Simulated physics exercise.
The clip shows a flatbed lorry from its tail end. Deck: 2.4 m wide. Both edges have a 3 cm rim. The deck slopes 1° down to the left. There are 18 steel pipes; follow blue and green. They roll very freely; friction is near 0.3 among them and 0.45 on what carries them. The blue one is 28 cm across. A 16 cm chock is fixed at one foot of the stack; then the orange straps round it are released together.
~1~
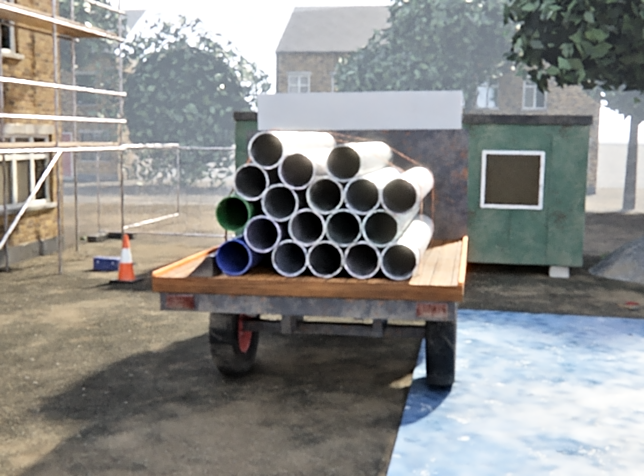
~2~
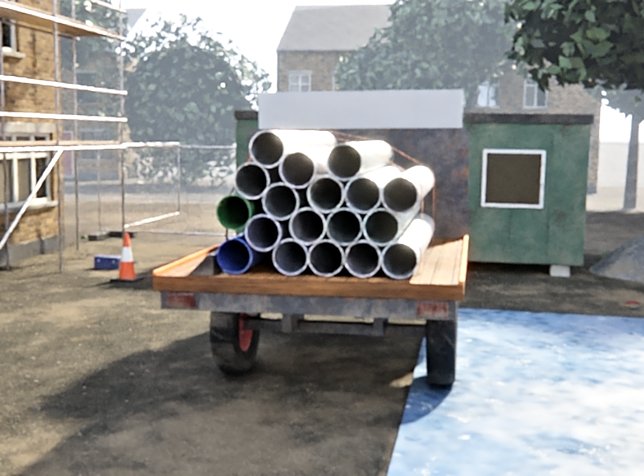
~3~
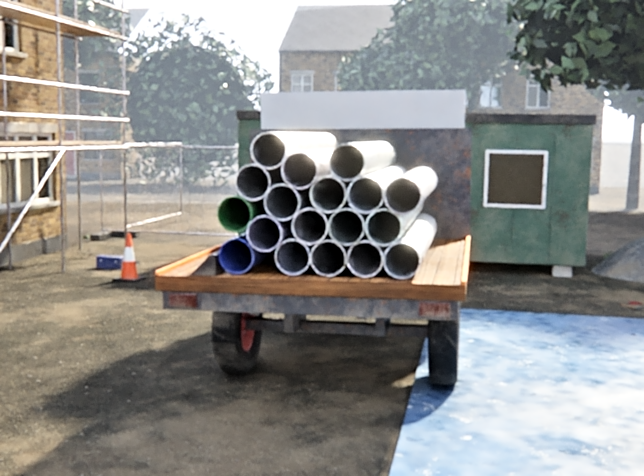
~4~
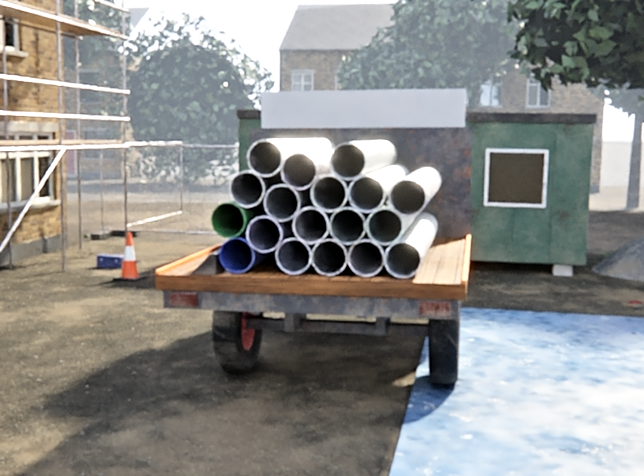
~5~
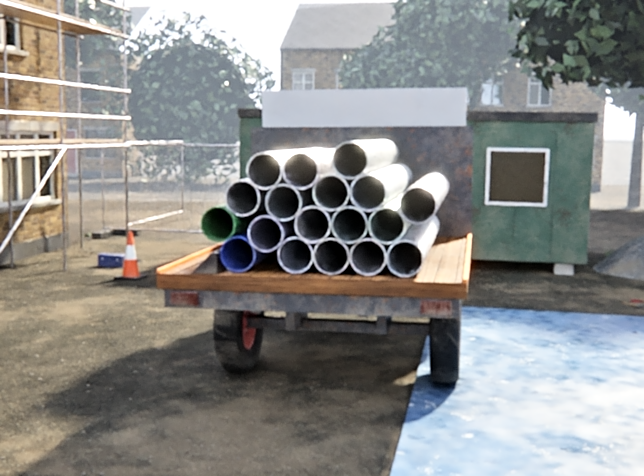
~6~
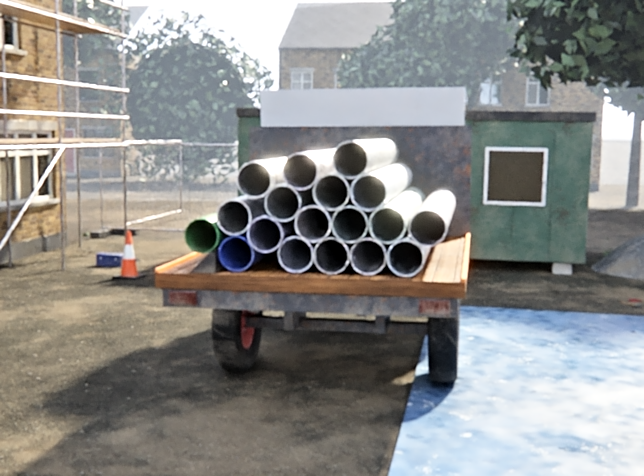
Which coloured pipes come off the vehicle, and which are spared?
Blue stays aboard. Green falls off.
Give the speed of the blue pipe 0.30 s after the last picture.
About 0.0 m/s.
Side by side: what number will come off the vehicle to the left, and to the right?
Left 3, right 3.
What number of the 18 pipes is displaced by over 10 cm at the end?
17 of them.
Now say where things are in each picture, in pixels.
In the first picture, blue (234, 257), green (233, 214); straps on; chock at (211, 266); the deck slopes 1° down to the left; 5 of the 18 lie on the deck itself.
In the second picture, blue (234, 256), green (233, 213); straps tight.
In the third picture, blue (236, 256), green (234, 214); no straps.
In the fourth picture, blue (237, 255), green (228, 220); straps gone.
In the fifth picture, blue (238, 254), green (218, 224); no straps.
In the sixth picture, blue (236, 254), green (201, 236); straps gone; chock at (213, 262).
Then, 0.3 s past the sixth picture, blue is on the deck, 60 cm from the left edge; green is on the deck, 5 cm from the left edge, rolling left; 1 of 18 is off.
Then, 0.5 s past the sixth picture, green is dropping off the left side; as before, blue; 2 of 18 are off.
Finally (4.5 s after the last picture), blue is on the deck, 60 cm from the left edge; green is down on the left; 6 of 18 are off.
